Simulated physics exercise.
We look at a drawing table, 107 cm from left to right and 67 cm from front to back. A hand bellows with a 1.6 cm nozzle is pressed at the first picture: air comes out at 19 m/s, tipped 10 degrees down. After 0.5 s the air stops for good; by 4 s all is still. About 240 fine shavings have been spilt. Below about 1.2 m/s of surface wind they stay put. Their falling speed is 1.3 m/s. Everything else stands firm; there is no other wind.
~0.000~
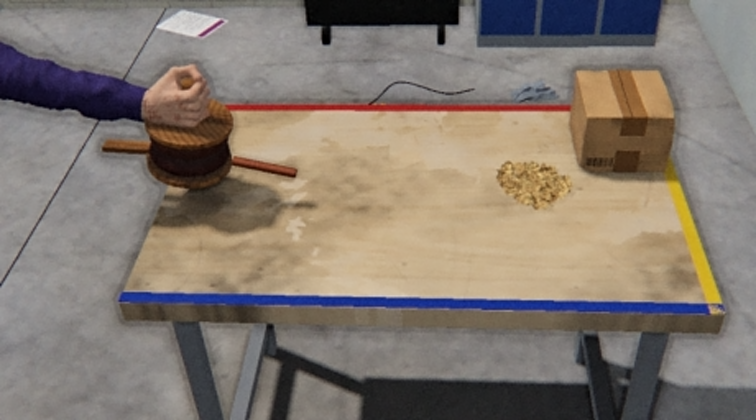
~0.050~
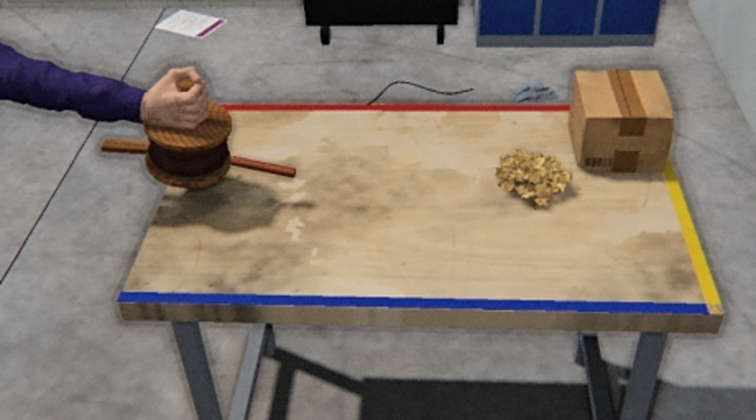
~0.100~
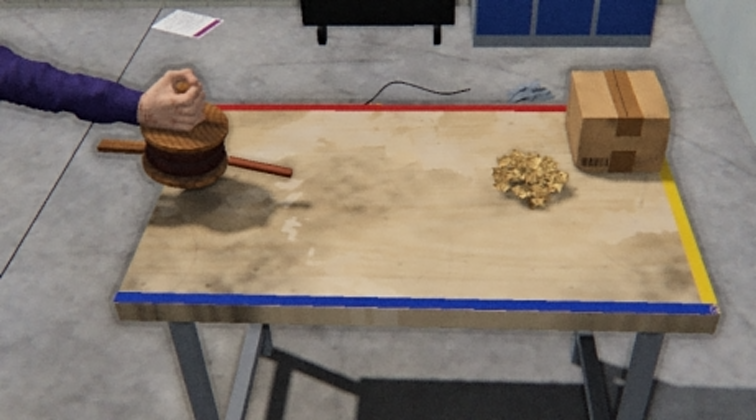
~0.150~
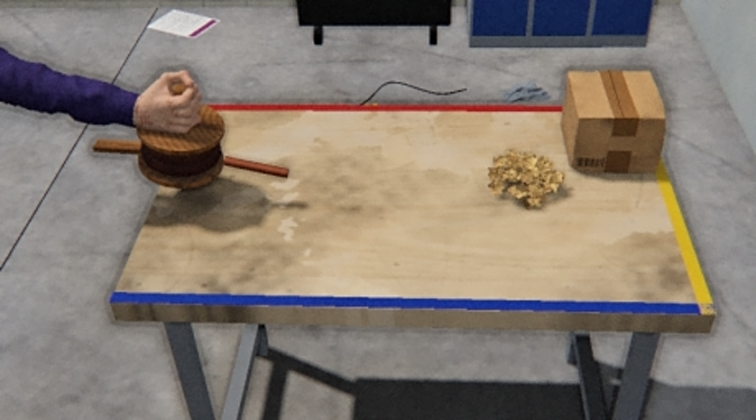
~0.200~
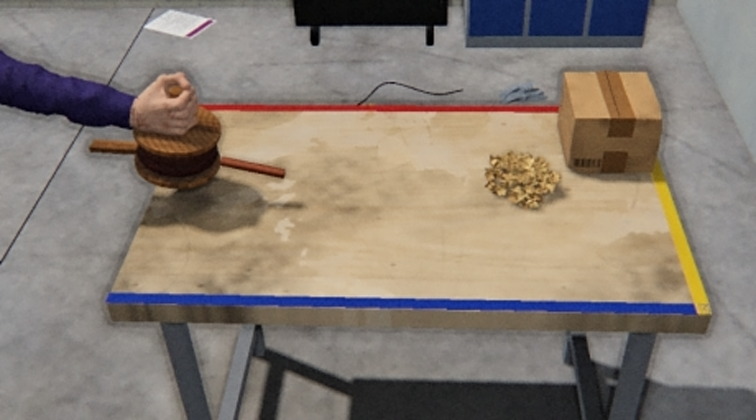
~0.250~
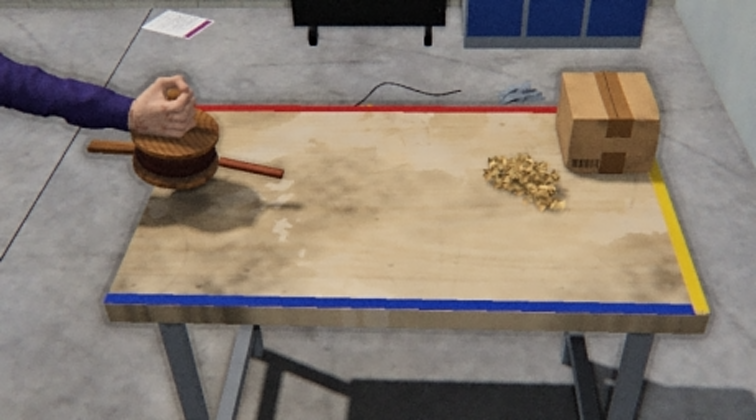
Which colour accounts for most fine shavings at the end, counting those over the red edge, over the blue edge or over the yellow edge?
It is yellow that takes the most.
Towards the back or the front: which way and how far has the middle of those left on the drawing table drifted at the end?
Towards the back, some 5 cm.
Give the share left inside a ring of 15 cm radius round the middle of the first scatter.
About 30 %.
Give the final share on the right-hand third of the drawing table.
Some 30 per cent.
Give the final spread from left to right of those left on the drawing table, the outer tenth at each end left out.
About 20 cm.
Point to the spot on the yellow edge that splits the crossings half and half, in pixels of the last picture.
At about (665, 187).
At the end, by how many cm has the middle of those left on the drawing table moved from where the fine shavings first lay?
Roughly 10 cm.
After 0.8 s the count stands so, 0 % are over the blue edge, 68 % over the yellow edge and 0 % over the red edge; the middle of those left on the top is near (549, 169).
After 1.3 s the count stands so, 0 % are over the blue edge, 69 % over the yellow edge and 0 % over the red edge; the middle of those left on the top is near (549, 169).
After 2.2 s the count stands so, 0 % are over the blue edge, 69 % over the yellow edge and 0 % over the red edge; the middle of those left on the top is near (549, 169).
After 4.0 s, at the end, 0 % are over the blue edge, 69 % over the yellow edge and 0 % over the red edge; the middle of those left on the top is near (549, 169).
